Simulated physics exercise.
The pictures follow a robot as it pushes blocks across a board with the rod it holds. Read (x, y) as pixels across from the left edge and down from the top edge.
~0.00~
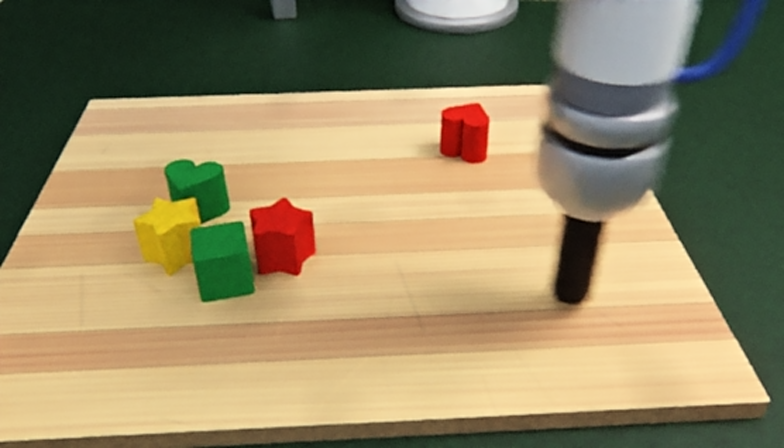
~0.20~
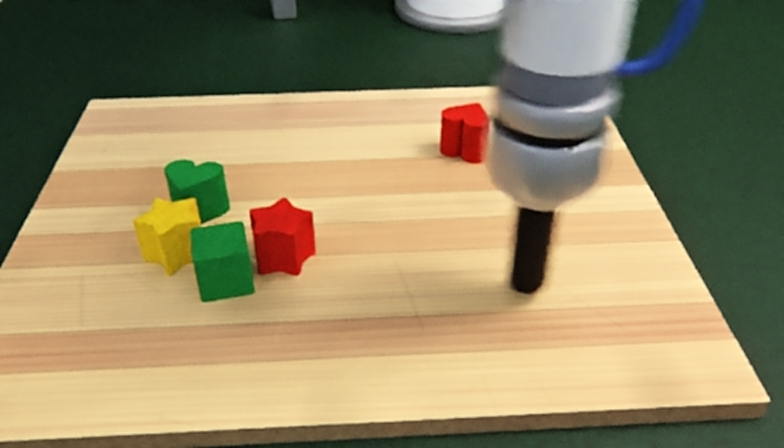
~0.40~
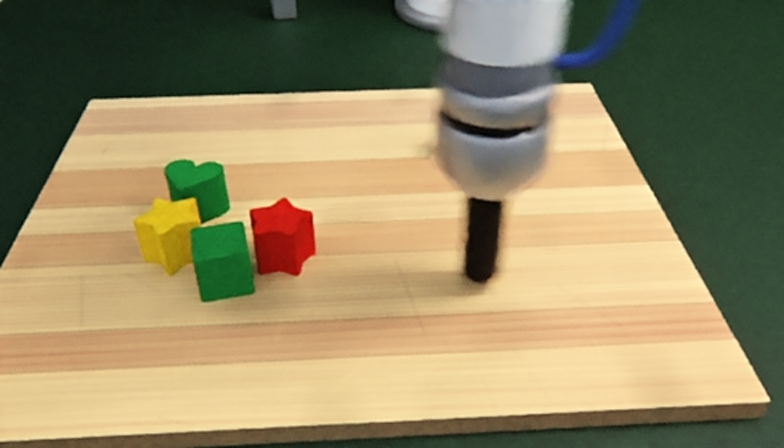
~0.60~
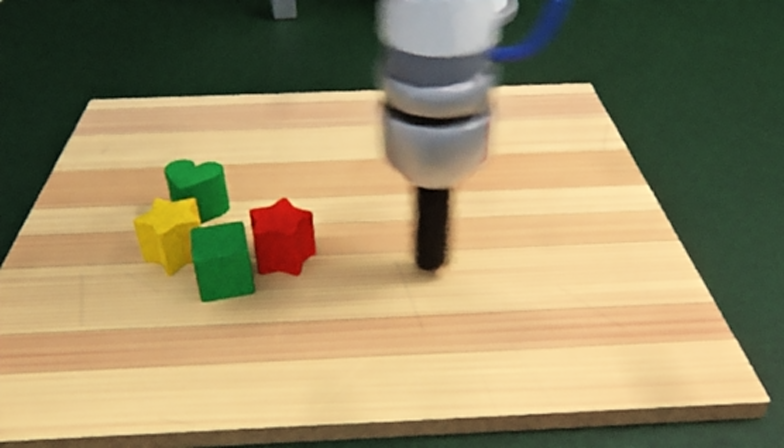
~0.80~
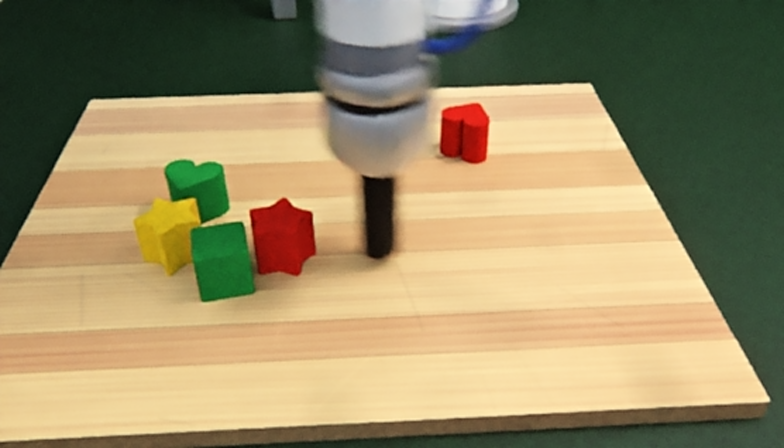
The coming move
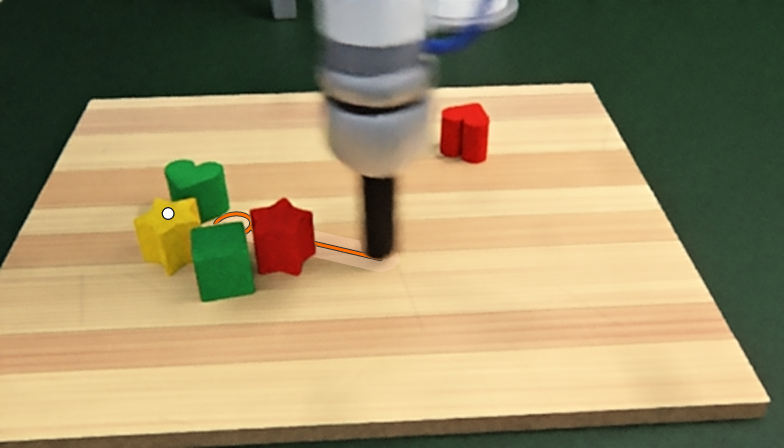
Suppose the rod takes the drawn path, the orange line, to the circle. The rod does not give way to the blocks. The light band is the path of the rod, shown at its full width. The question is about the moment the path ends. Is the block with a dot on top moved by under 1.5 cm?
Answer: Yes.
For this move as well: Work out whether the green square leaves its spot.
The green square will be pushed away from where it stands.
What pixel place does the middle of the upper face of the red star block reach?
The centre of its top will be at (213, 212).
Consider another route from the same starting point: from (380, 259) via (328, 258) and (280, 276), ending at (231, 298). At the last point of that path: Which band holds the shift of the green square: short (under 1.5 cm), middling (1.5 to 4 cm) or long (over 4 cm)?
Net shift: 1.5 to 4 cm.
The drawn path runs from (380, 259) directly to (233, 225); the dot is on the yellow star block.
The first path, step by step. One third of the way, rod at (328, 237); red star block at (273, 217).
Two thirds of the way, rod at (278, 226); green square at (196, 250), turned 20° anticlockwise; red star block at (232, 216), turned 40° anticlockwise.
At the end, rod at (232, 216); yellow star block at (158, 215); green heart block not moved; green square at (194, 252), turned 20° anticlockwise; red star block at (213, 212), turned 95° anticlockwise.
